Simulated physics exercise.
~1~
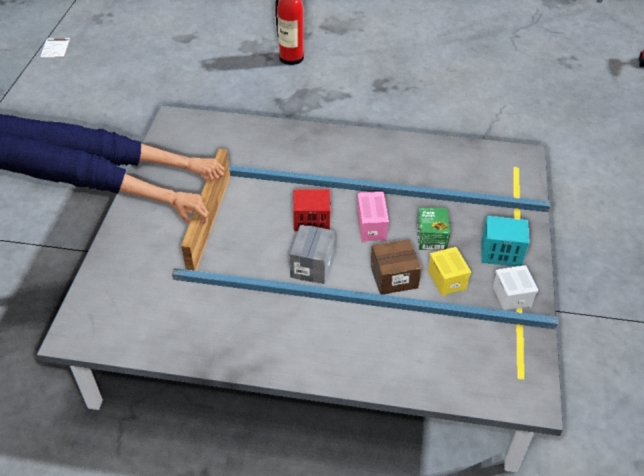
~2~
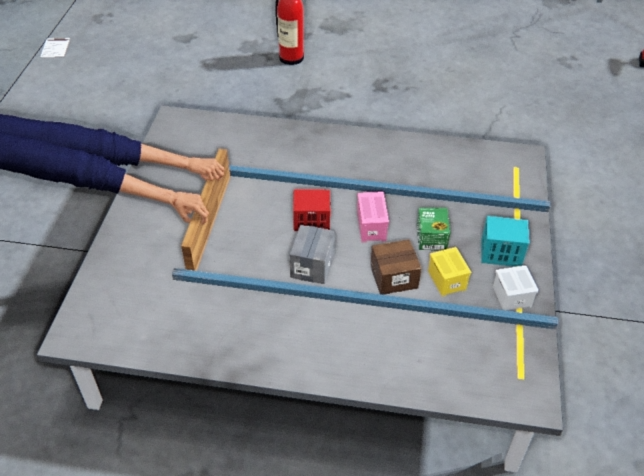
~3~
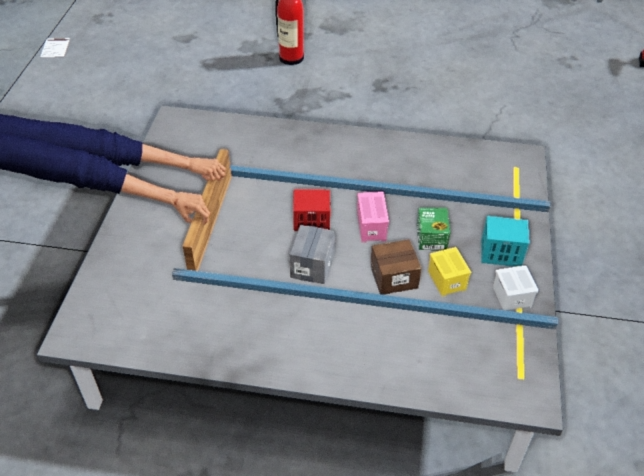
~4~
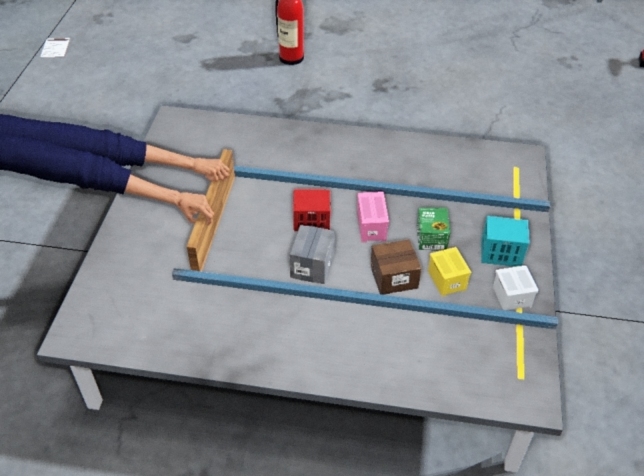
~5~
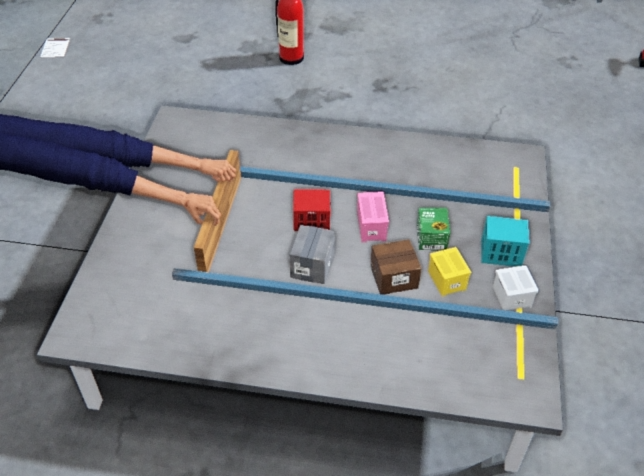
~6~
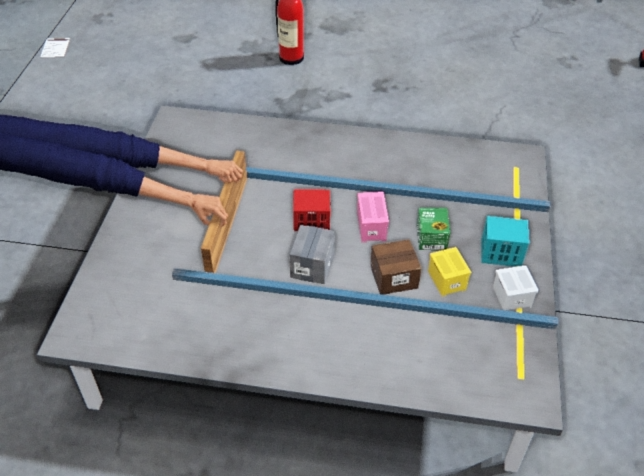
Two hands held a wooden plank between blue rails on a grey table, then slid it slightly to the right, while the eight colourful boxes and crates in front of it stayed still.
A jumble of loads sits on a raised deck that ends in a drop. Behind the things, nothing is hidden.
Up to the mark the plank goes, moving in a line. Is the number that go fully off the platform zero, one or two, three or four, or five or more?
It is five or more.
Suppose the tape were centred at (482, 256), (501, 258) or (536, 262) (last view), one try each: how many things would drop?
Those tries give 4, 6 and 8.
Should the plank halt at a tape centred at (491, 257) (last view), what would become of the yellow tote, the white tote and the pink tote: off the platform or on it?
What happens is that the yellow tote winds up off it, the white tote winds up off it and the pink tote rests in place.
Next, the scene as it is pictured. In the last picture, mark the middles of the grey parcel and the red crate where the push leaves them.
I'd say approximately (543, 281) and then (541, 240).
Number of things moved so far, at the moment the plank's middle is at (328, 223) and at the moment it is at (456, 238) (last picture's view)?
I count 3 first and 8 after.
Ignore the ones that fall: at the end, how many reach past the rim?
2 in all.
Soon after, none off yet; white tote at rest near (514, 289); turquoise crate at rest near (504, 242); yellow tote at rest near (448, 272).
At rest, the number that fall off is five or more; fallen, pink tote, brown box, green box, yellow tote, turquoise crate and white tote.
